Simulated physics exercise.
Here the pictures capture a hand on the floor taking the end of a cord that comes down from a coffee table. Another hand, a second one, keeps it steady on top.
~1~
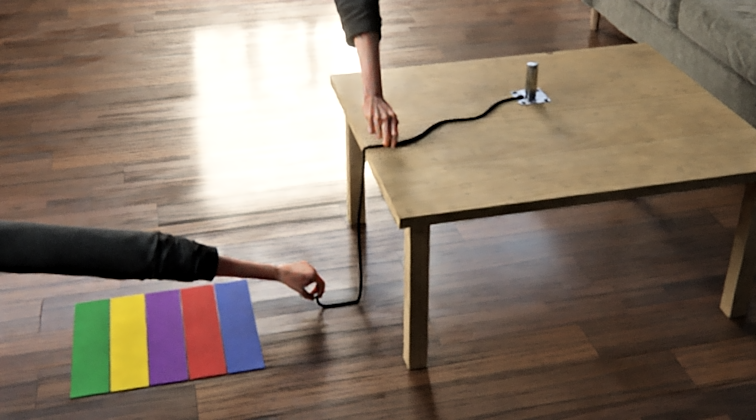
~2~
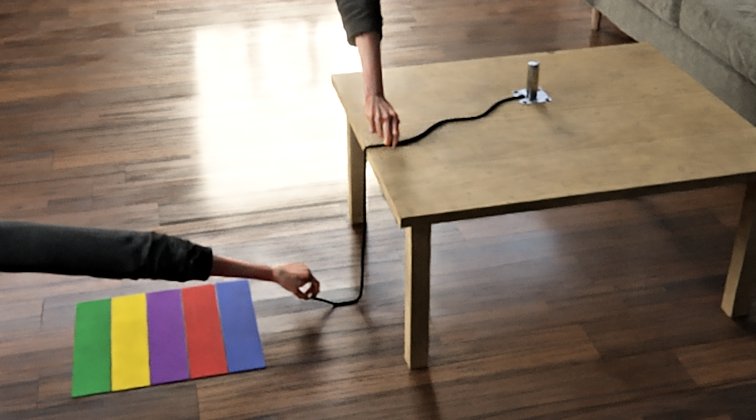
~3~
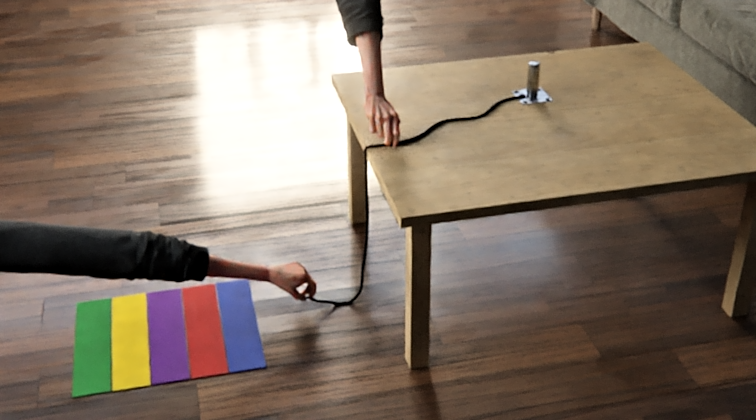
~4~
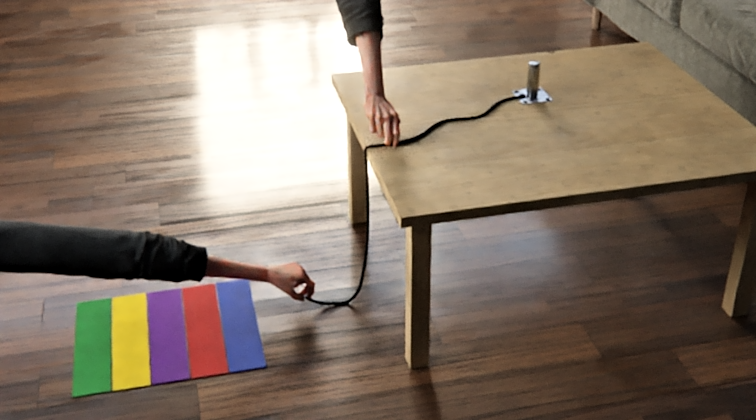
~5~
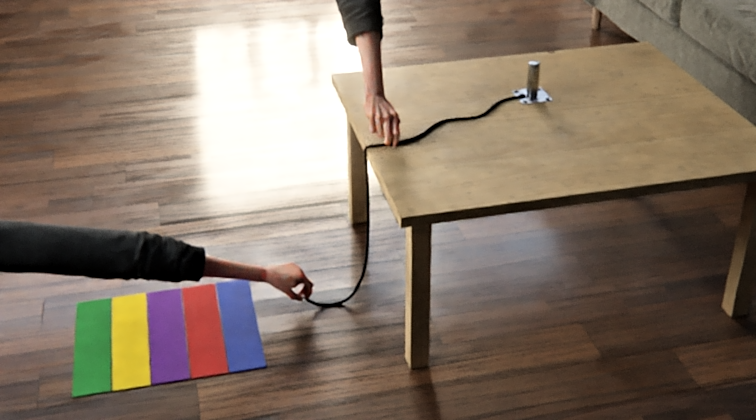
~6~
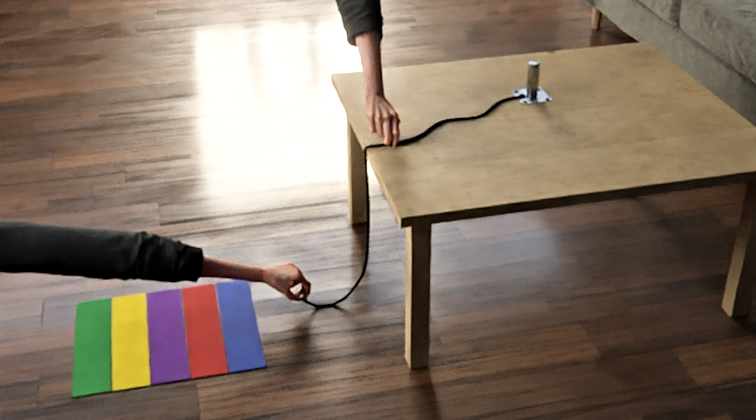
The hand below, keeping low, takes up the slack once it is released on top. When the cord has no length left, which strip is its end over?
The red strip.
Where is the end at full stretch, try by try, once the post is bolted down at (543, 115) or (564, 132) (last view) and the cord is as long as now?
Try by try, about (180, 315) and (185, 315).
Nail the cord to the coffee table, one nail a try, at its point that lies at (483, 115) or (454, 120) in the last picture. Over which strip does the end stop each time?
Try by try: Red; red.
A little later, end near (250, 305); over blue.
Next, end near (216, 310); over red.
When it is tight, end near (196, 313); over red. Over red.
